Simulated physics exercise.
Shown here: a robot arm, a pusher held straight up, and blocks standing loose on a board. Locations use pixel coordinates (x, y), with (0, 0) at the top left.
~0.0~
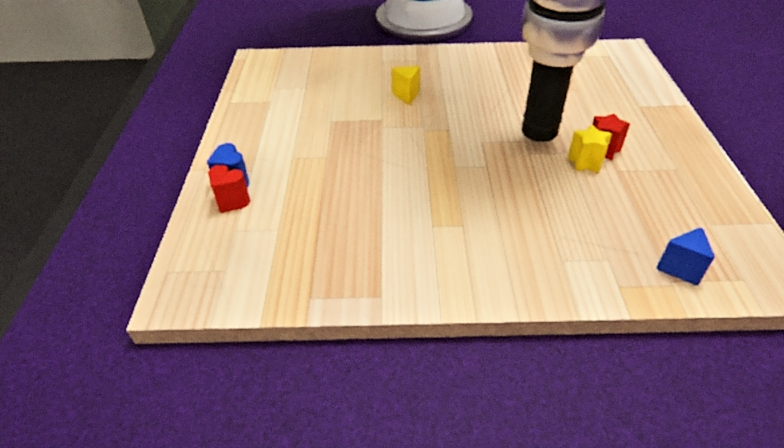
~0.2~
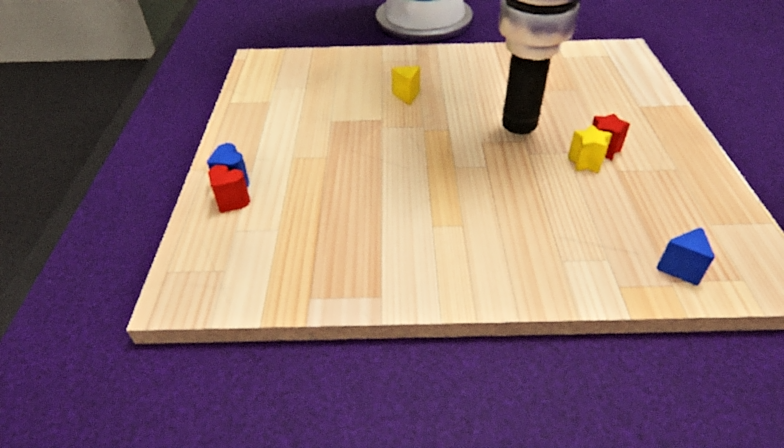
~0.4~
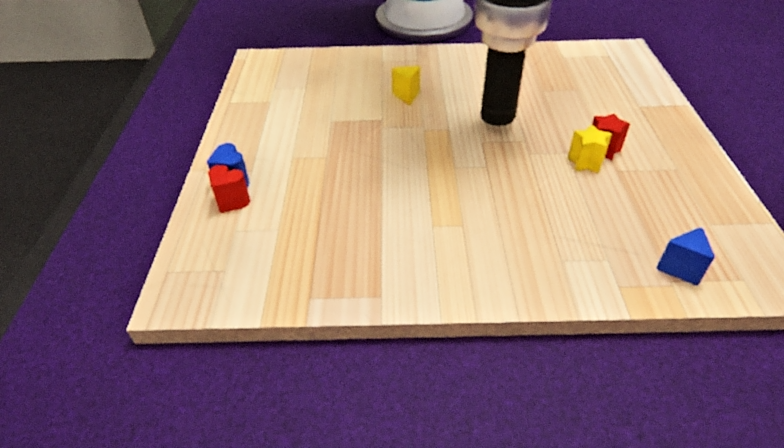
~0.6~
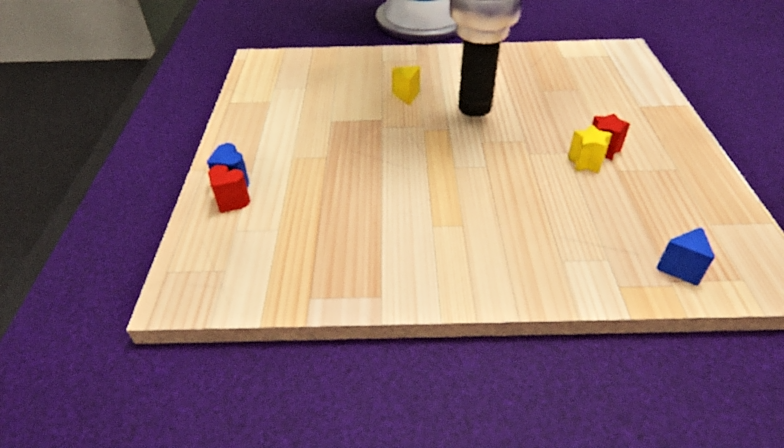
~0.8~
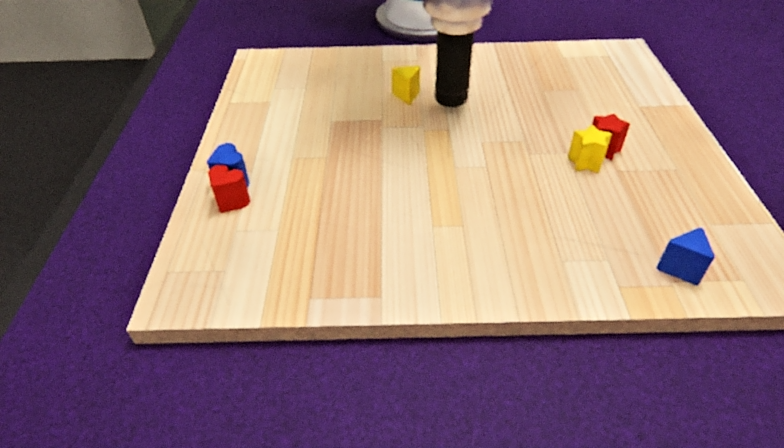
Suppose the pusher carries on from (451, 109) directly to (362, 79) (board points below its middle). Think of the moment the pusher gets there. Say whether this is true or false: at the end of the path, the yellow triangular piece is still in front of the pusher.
This is true.
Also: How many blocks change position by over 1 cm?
I expect just one block to be moved by more than 1 cm.
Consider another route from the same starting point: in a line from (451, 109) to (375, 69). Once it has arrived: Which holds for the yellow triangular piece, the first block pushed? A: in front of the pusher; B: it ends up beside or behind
The correct letter is B.
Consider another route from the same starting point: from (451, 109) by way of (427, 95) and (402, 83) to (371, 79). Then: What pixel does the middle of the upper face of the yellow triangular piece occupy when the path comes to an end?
It is going to be at (378, 67).
The first path, step by step. One third of the way, pusher at (419, 88); yellow triangular piece at (397, 67).
Two thirds of the way, pusher at (390, 78); yellow triangular piece at (367, 58).
At the end, pusher at (361, 69); yellow triangular piece at (338, 50).
